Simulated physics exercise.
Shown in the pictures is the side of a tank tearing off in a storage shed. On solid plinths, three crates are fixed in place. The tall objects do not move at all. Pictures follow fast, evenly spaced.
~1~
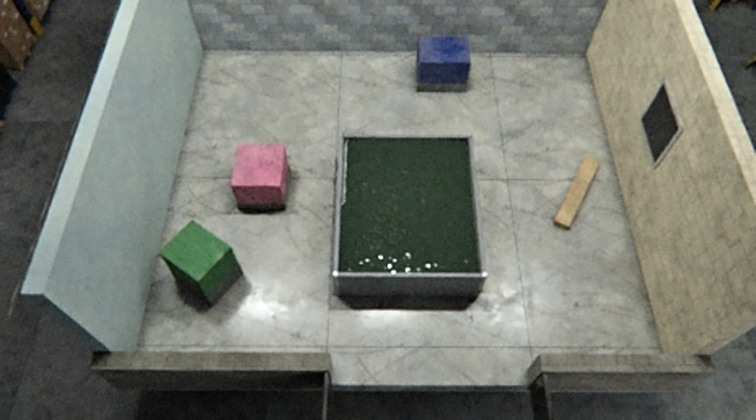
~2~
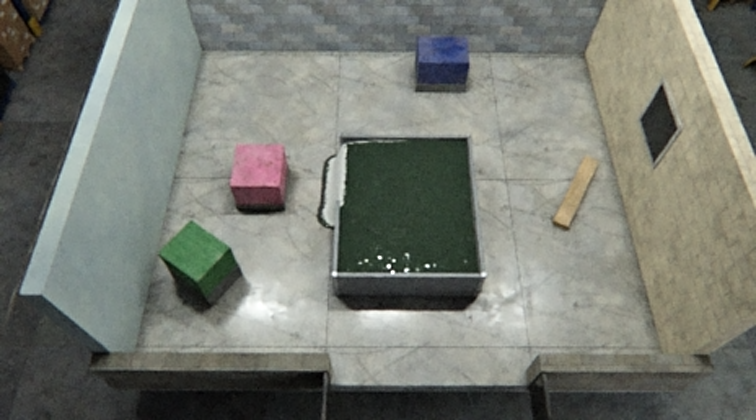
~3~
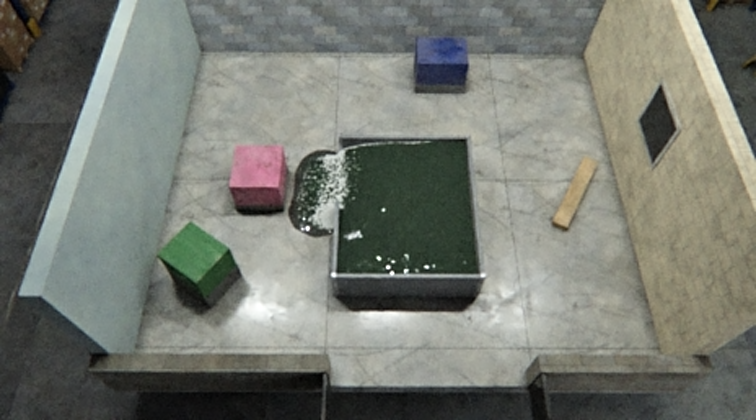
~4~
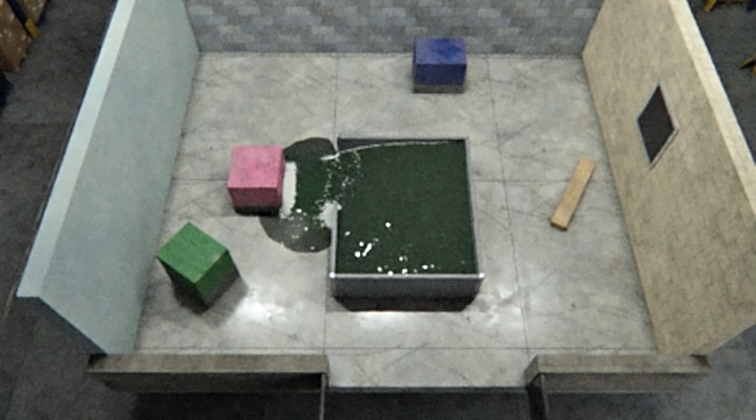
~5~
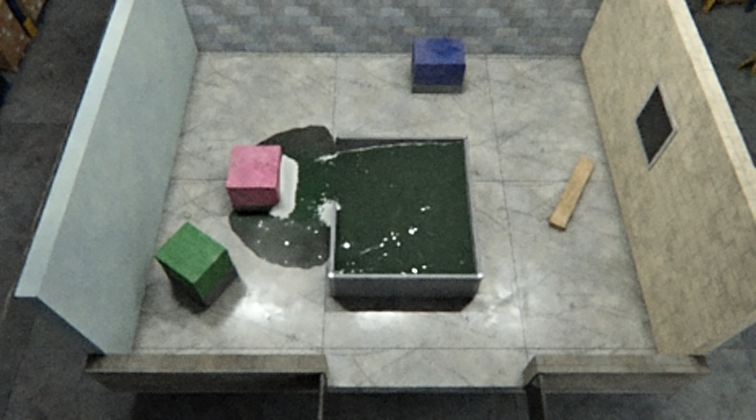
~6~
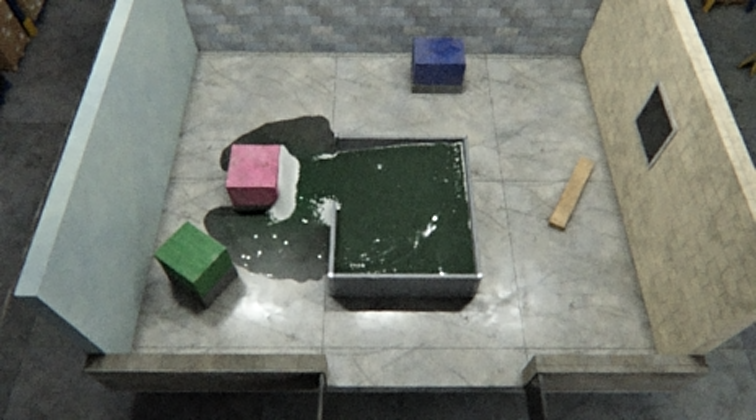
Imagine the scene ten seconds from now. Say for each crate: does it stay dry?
Pink crate: No, it gets wet; blue crate: Yes, it stays dry; green crate: Yes, it stays dry.
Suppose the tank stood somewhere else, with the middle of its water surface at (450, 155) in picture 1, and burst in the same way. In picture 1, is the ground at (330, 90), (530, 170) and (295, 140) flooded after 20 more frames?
In turn: Awash, free of water, wet.
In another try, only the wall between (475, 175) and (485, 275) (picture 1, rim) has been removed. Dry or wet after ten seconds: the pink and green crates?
My take: The pink crate stays clear, while the green crate stays clear.
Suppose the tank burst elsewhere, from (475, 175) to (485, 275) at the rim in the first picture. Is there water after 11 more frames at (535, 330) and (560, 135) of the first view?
In the order asked: Swamped and swamped.
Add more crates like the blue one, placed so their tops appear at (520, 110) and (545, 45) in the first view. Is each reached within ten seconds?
Order as asked: Unflooded / unflooded.
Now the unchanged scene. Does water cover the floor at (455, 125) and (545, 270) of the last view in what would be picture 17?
Result, in sequence: Unwetted; unwetted.
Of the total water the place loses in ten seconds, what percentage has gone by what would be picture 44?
I'd estimate some 40 per cent.
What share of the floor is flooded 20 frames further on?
That should be about 45 %.
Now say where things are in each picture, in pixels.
The first picture shows the water tank at (408, 203) is whole and still.
In the second picture, the front is at (327, 224), out from the gap at (342, 183).
In the third picture, the front is at (298, 222), out from the gap at (342, 185).
In the fourth picture, the front is at (265, 216), out from the gap at (340, 187).
In the fifth picture, the front is at (234, 219), out from the gap at (339, 187).
In the sixth picture, the front is at (214, 231), out from the gap at (339, 186).
A moment on, water covers 20 % of the floor; the pink crate water round its plinth, the blue crate not reached, the green crate water round its plinth.
Next, water covers 40 % of the floor; the pink crate water round its plinth, the blue crate not reached, the green crate water round its plinth.
Then, water covers 45 % of the floor; the pink crate water round its plinth, the blue crate water round its plinth, the green crate water round its plinth.
Later, water covers 65 % of the floor; the pink crate water round its plinth, the blue crate water round its plinth, the green crate water round its plinth.
In the end, water covers 90 % of the floor; the pink crate was topped, the blue crate stayed above the water, the green crate stayed above the water.
